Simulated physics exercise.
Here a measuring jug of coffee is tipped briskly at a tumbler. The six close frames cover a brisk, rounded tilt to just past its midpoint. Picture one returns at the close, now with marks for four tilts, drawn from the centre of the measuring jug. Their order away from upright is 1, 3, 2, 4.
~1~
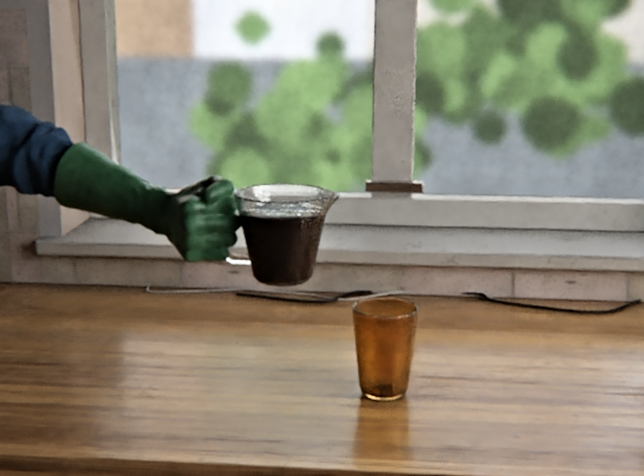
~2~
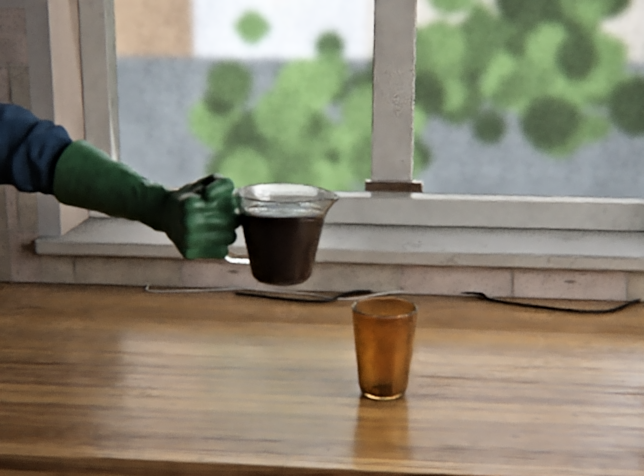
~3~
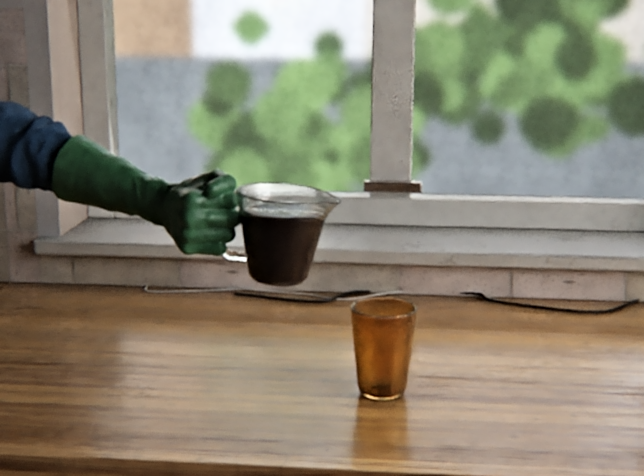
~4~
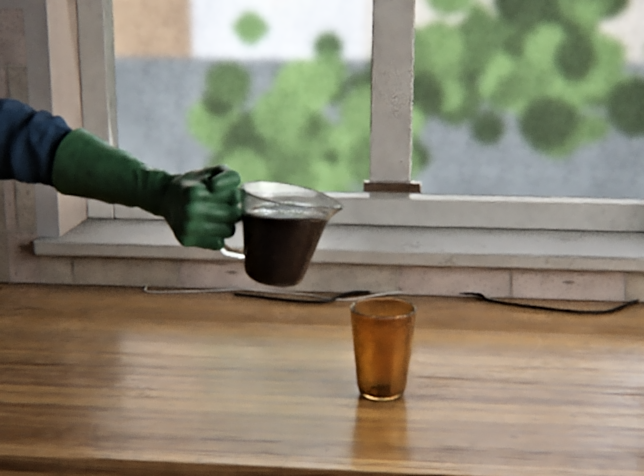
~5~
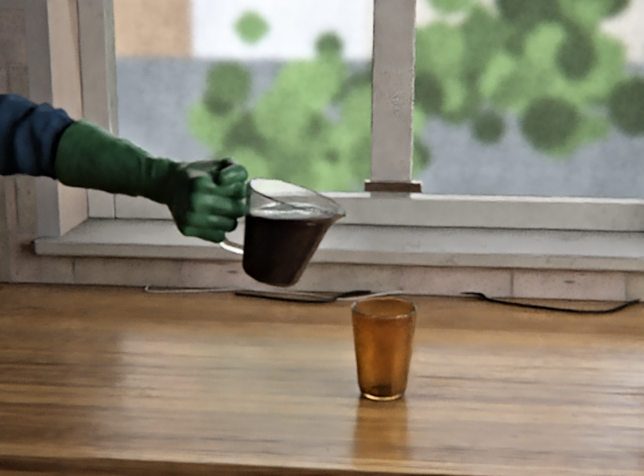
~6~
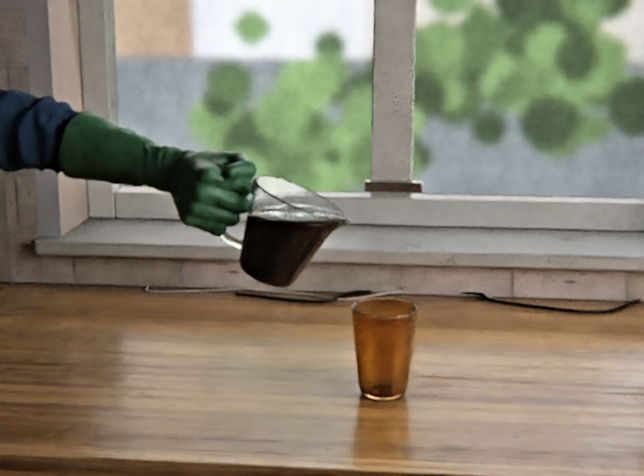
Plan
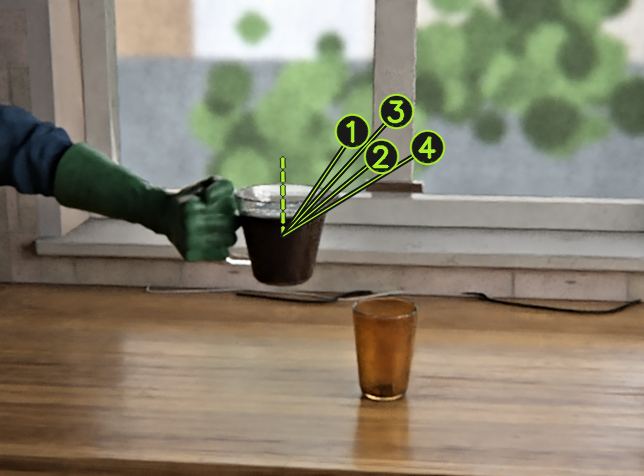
A green-gloved hand holds a glass jug of dark liquid and tilts it rightward.
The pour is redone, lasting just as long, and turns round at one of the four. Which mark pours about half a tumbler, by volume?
The answer is line 2.
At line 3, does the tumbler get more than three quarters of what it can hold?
No, less.
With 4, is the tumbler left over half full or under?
Over half.
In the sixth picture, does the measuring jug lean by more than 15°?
Yes, it does.
In lime, 1 at (344, 146); 2 at (367, 166); 3 at (385, 124); 4 at (412, 156).
If 1 is chosen, the tumbler ends with about 18 % of what it can hold.
If 2 is chosen, the tumbler ends with about 50 % of what it can hold.
If 3 is chosen, the tumbler ends with about 32 % of what it can hold.
If 4 is chosen, the tumbler ends with about 67 % of what it can hold.
